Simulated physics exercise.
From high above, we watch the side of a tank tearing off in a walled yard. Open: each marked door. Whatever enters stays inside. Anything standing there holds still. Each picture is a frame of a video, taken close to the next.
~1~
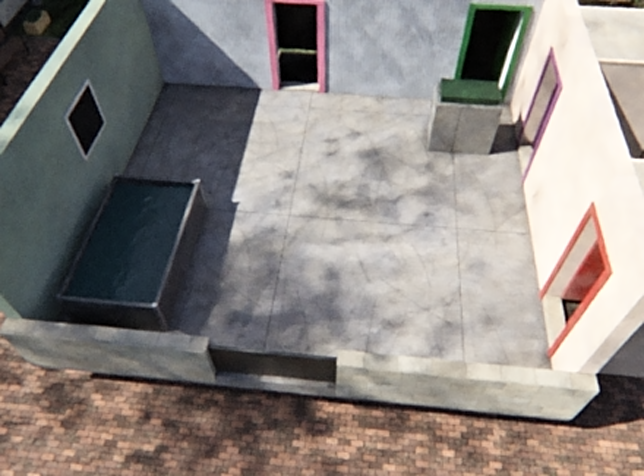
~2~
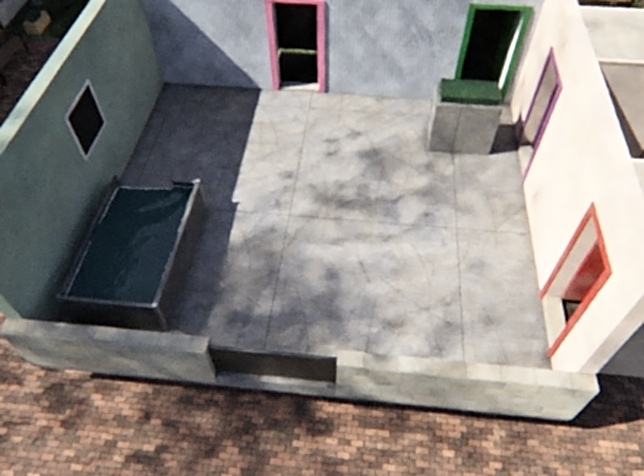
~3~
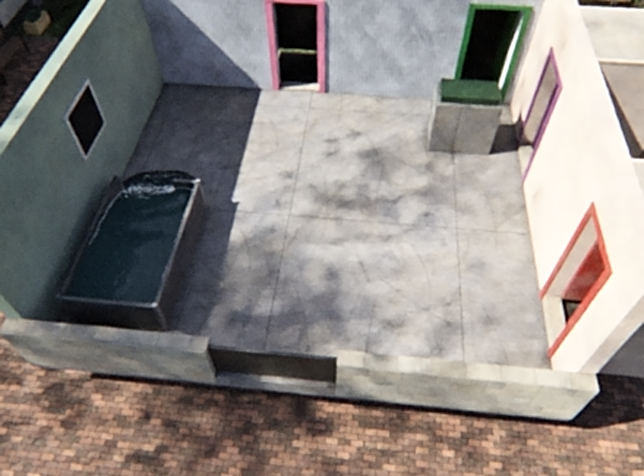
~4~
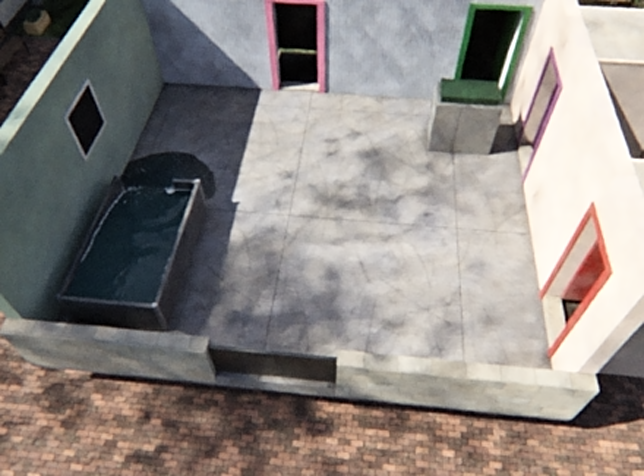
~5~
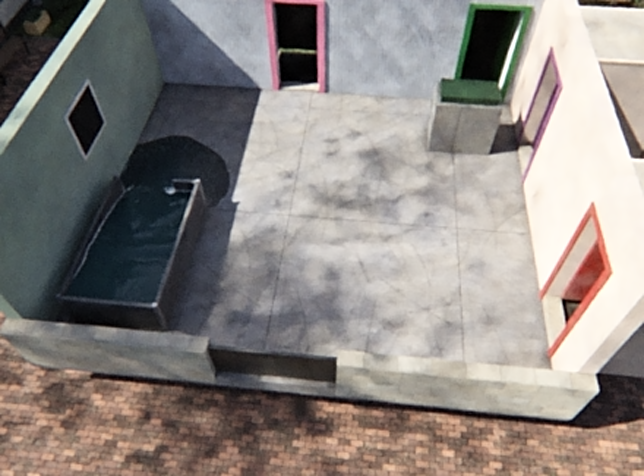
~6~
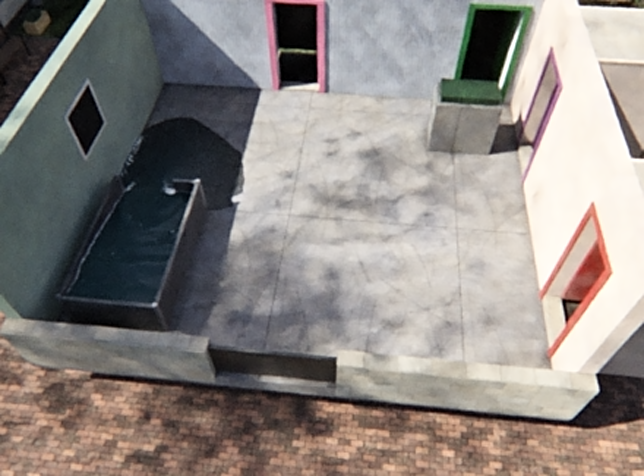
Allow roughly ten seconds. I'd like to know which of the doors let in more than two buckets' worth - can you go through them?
Most likely the green door gets two buckets or less; most likely the red door gets two buckets or less; most likely the pink door gets too much water; most likely the purple door gets two buckets or less.
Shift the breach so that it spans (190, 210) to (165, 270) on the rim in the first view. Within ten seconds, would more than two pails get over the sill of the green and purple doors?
In brief, the green door stops short; the purple door stops short.
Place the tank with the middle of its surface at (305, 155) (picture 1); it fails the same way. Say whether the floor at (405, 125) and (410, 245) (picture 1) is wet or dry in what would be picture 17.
Point 1: Soaked through; point 2: Not wet.
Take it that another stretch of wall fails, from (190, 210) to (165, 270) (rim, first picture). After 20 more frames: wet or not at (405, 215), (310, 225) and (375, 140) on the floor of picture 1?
Submerged, submerged, submerged.
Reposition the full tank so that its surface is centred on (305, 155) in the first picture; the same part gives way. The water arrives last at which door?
Answer: The door marked red.
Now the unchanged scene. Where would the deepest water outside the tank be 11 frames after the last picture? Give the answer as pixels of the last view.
Approximate pixel: (169, 93).
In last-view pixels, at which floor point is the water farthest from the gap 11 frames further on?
(308, 91).
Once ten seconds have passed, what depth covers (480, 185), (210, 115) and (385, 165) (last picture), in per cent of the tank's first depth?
Roughly 8 per cent, 8 per cent and 6 per cent.
A moment on, water covers 20 % of the floor; the green door not reached, the red door not reached, the pink door not reached, the purple door not reached.
Next, water covers 20 % of the floor; the green door not reached, the red door not reached, the pink door wet at the sill, nothing in, the purple door not reached.
Then, water covers 30 % of the floor; the green door not reached, the red door not reached, the pink door under two buckets in, the purple door not reached.
Later, water covers 65 % of the floor; the green door wet at the sill, nothing in, the red door not reached, the pink door over two buckets in, the purple door wet at the sill, nothing in.
In the end, water covers 80 % of the floor; the green door under two buckets in, the red door wet at the sill, nothing in, the pink door over two buckets in, the purple door wet at the sill, nothing in.
